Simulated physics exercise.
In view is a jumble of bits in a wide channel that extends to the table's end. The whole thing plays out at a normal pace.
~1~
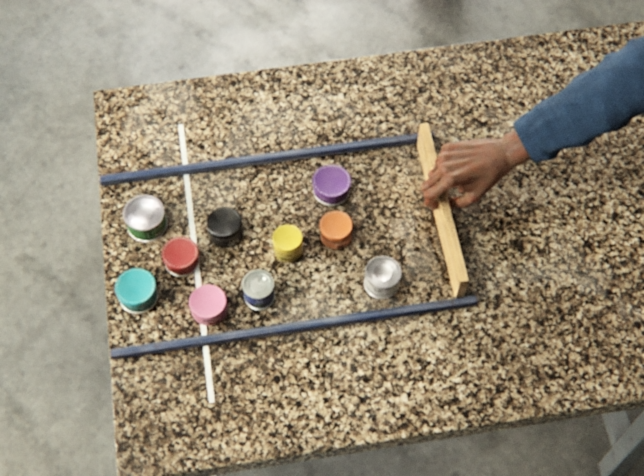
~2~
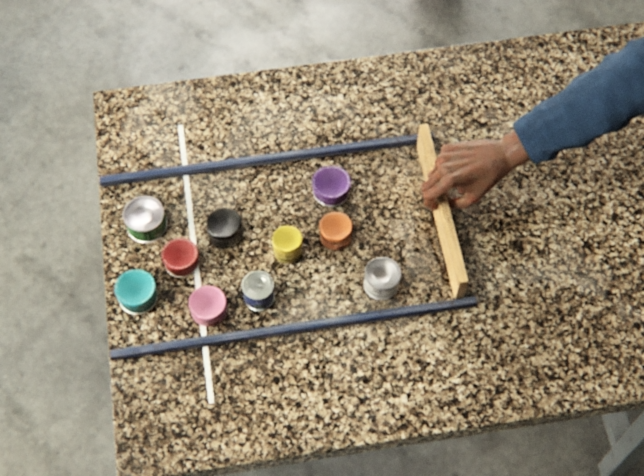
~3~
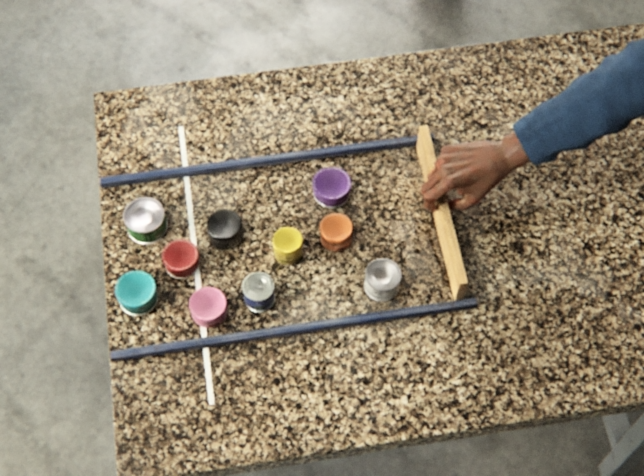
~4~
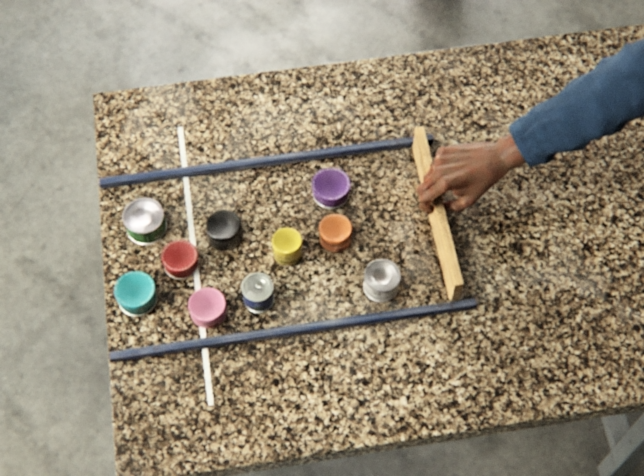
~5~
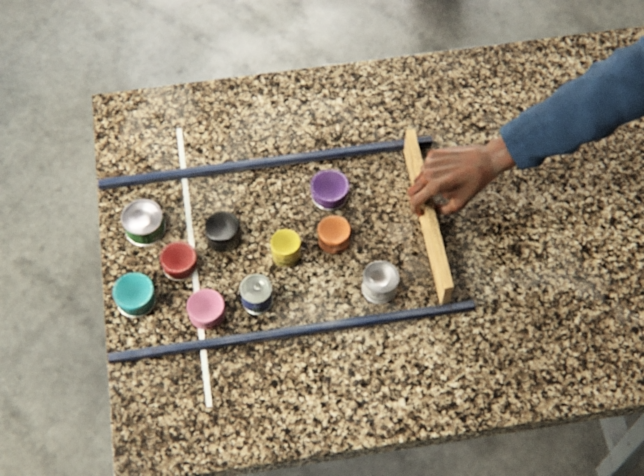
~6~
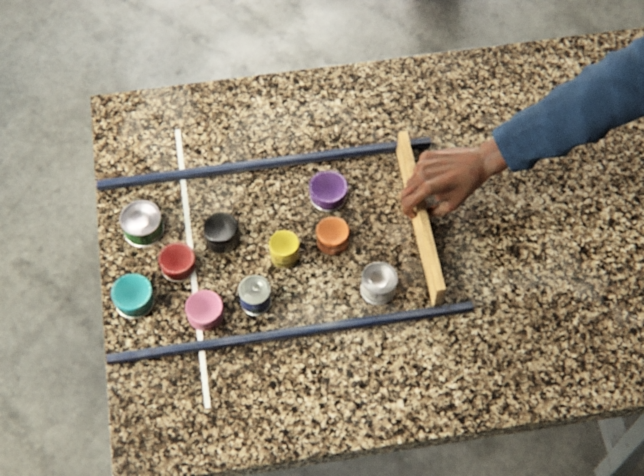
A hand holding a wooden board rests at the right end of a channel between two blue strips on a speckled tabletop, barely moving at first. Then the hand slides the board a short way left toward the scattered colourful tubs and tins, which stay in place around a white strip of tape.
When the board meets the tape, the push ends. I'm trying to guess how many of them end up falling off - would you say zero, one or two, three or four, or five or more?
The table is going to keep every piece.
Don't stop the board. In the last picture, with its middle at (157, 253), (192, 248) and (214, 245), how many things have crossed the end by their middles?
Place by place: 2, 0 and 0.
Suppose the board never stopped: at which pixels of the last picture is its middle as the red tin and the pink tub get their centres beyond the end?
Near (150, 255) and (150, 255).
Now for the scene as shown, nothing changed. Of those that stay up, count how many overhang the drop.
The count is 1.
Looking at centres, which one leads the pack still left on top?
Turquoise tin.
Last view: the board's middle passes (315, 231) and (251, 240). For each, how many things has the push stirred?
The counts are 4 and 7.
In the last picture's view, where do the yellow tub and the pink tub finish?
Final centres, first then second: (176, 283), (131, 333).
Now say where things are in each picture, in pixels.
In the first picture, turquoise tin (137, 291); green tin (146, 219); red tin (181, 257); board (441, 208); tape (195, 253).
In the second picture, green tin (145, 220); white tin (382, 279).
In the third picture, red tin (181, 259); black tub (225, 230).
In the fourth picture, turquoise tin (136, 294); yellow tub (287, 247).
In the fifth picture, green tin (144, 223); board (427, 215).
In the sixth picture, turquoise tin (133, 296); green tin (142, 224); red tin (178, 262); board (420, 217); tape (192, 258).
Early on, none off yet; turquoise tin at rest near (133, 296); green tin at rest near (142, 224); red tin at rest near (178, 262).
Finally, the number that fall off is zero.
